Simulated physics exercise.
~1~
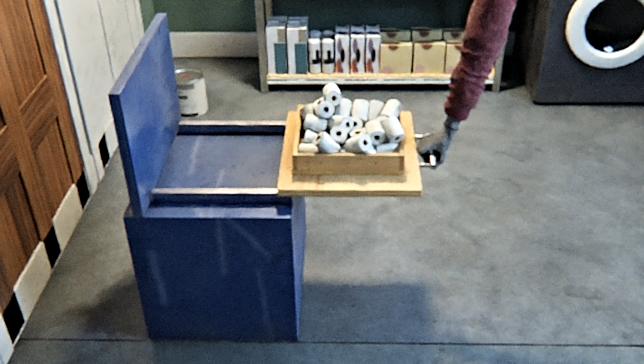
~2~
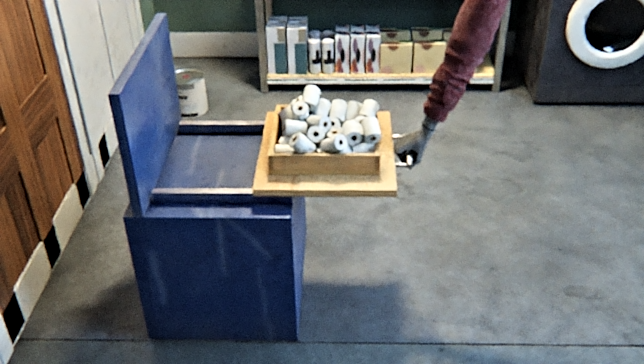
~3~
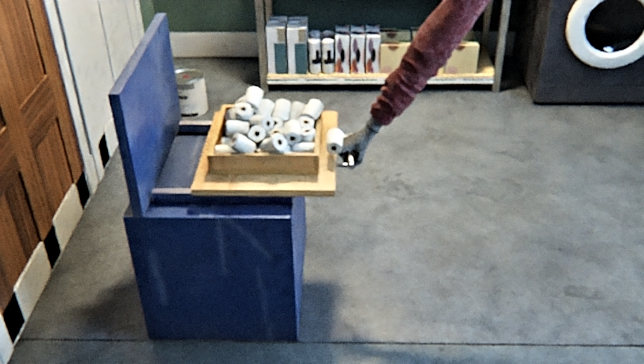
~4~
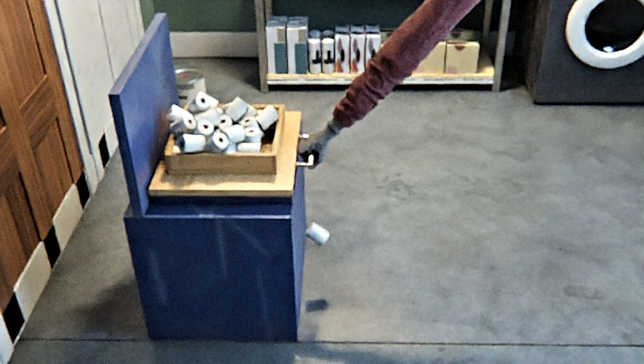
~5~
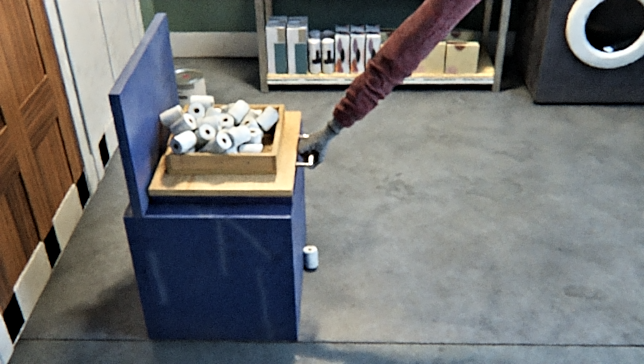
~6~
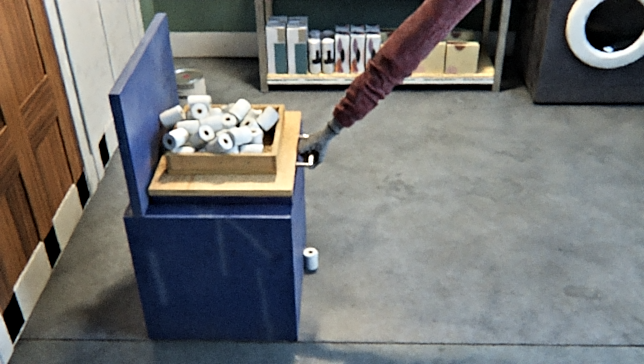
An arm pushes a tray of paper rolls left into a blue unit, spilling some.
